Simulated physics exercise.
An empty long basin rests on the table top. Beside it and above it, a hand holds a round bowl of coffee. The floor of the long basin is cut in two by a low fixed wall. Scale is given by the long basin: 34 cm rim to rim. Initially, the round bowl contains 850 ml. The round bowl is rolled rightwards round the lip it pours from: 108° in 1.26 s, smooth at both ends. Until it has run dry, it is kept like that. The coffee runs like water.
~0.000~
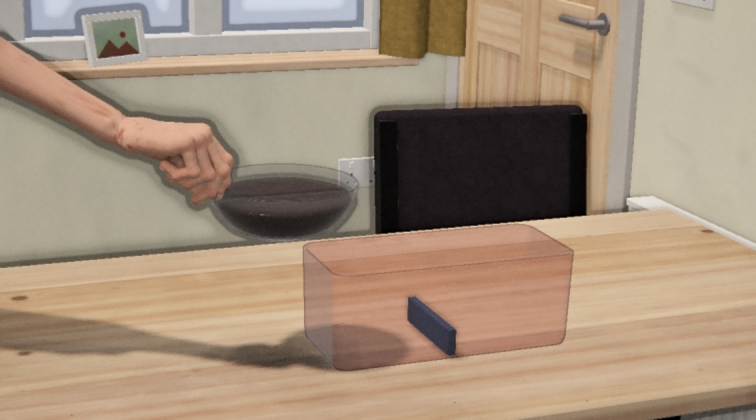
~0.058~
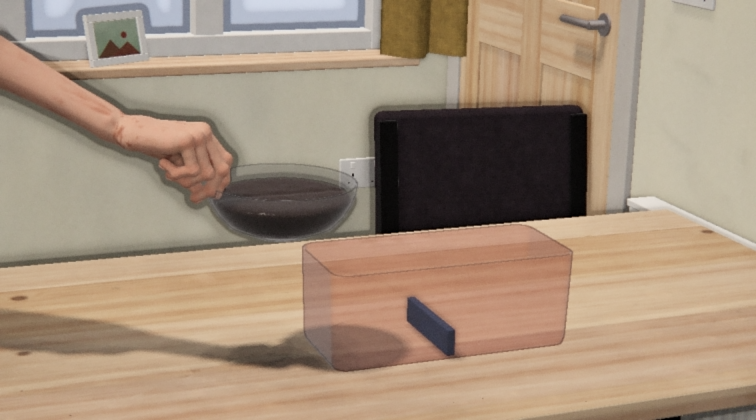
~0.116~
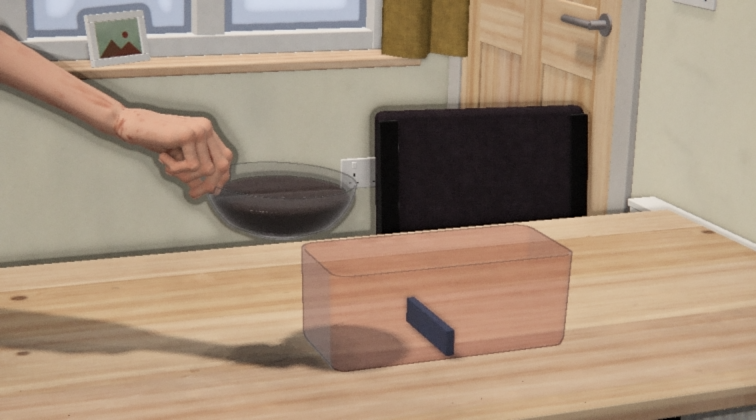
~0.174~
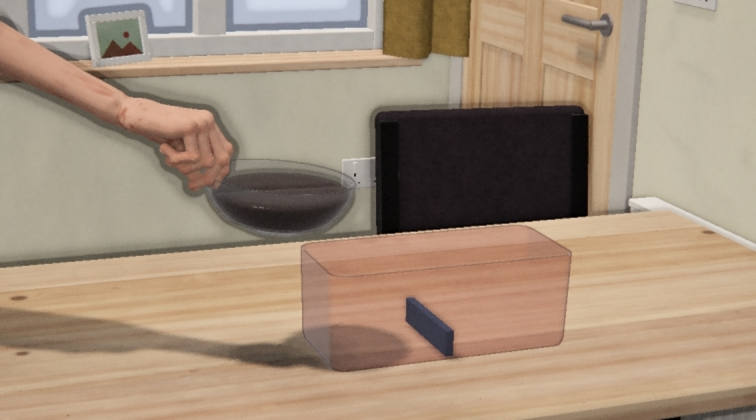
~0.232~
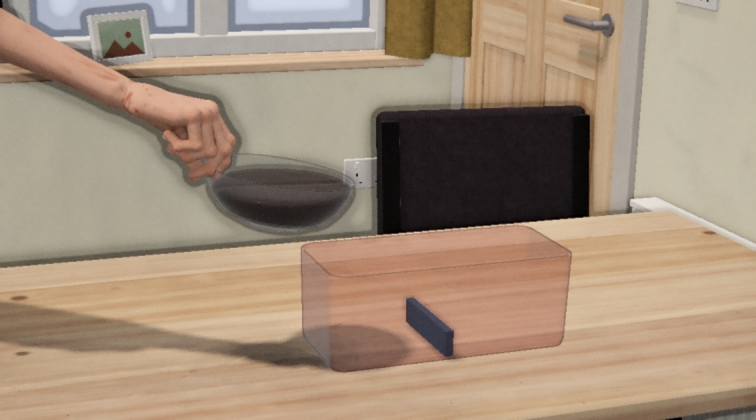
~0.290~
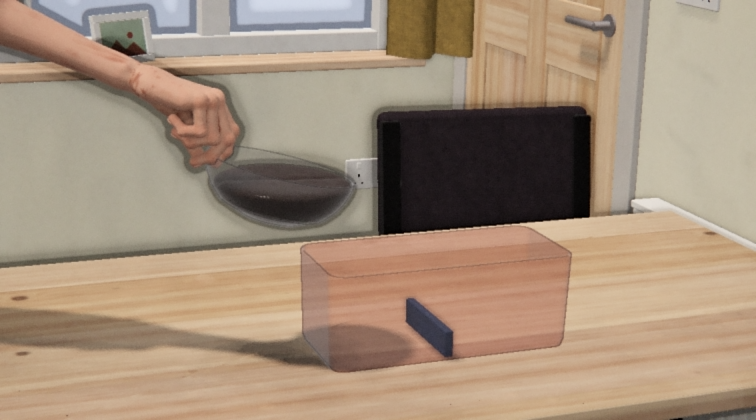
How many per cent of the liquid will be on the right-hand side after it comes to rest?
Some 53 per cent will be on the right-hand side.
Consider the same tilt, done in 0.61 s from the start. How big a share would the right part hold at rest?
In that case, roughly 55 per cent.
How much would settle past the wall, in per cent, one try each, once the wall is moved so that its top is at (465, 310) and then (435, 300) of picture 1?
I'd put it at about 15 per cent for the first and about 35 per cent for the second.
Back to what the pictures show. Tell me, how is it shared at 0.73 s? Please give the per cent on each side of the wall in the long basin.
Around 22 percent on the left and 1 on the right.
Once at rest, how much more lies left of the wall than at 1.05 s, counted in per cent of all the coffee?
I'd say near 4 percent.
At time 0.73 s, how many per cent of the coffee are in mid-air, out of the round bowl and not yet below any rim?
At that moment, about 44 percent.
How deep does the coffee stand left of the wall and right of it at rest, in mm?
Final reading - left some 18 mm, right some 18 mm.
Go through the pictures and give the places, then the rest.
It leans 0°; its right rim is at (353, 178); the coffee meets the walls at (213, 200) and (347, 190); the long basin's rim runs from (318, 262) to (551, 239); the wall's top is at (431, 314), in the first picture.
It leans 1°; its right rim is at (352, 179); the coffee meets the walls at (212, 200) and (346, 190), in the second picture.
It leans 2°; its right rim is at (351, 179); the coffee meets the walls at (212, 197) and (345, 189), in the third picture.
It leans 5°; its right rim is at (350, 179); the coffee meets the walls at (211, 194) and (345, 187), in the fourth picture.
It leans 9°; its right rim is at (350, 180); the coffee meets the walls at (212, 188) and (345, 182), in the fifth picture.
It leans 14°; its right rim is at (350, 180); the coffee meets the walls at (213, 182) and (346, 179), in the sixth picture.
By 0.73 s the tilt is 67° and 33 per cent is still to pour, 22 is left of the wall and 1 right of it.
By 1.05 s the tilt is 101° and 0 per cent is still to pour, 42 is left of the wall and 53 right of it.
By 1.39 s the tilt is 108° and 0 per cent is still to pour, 47 is left of the wall and 52 right of it.
By 1.76 s the tilt is 108° and 0 per cent is still to pour, 46 is left of the wall and 53 right of it.
At rest 46 per cent lies left of the wall, 53 right of it and 1 outside.
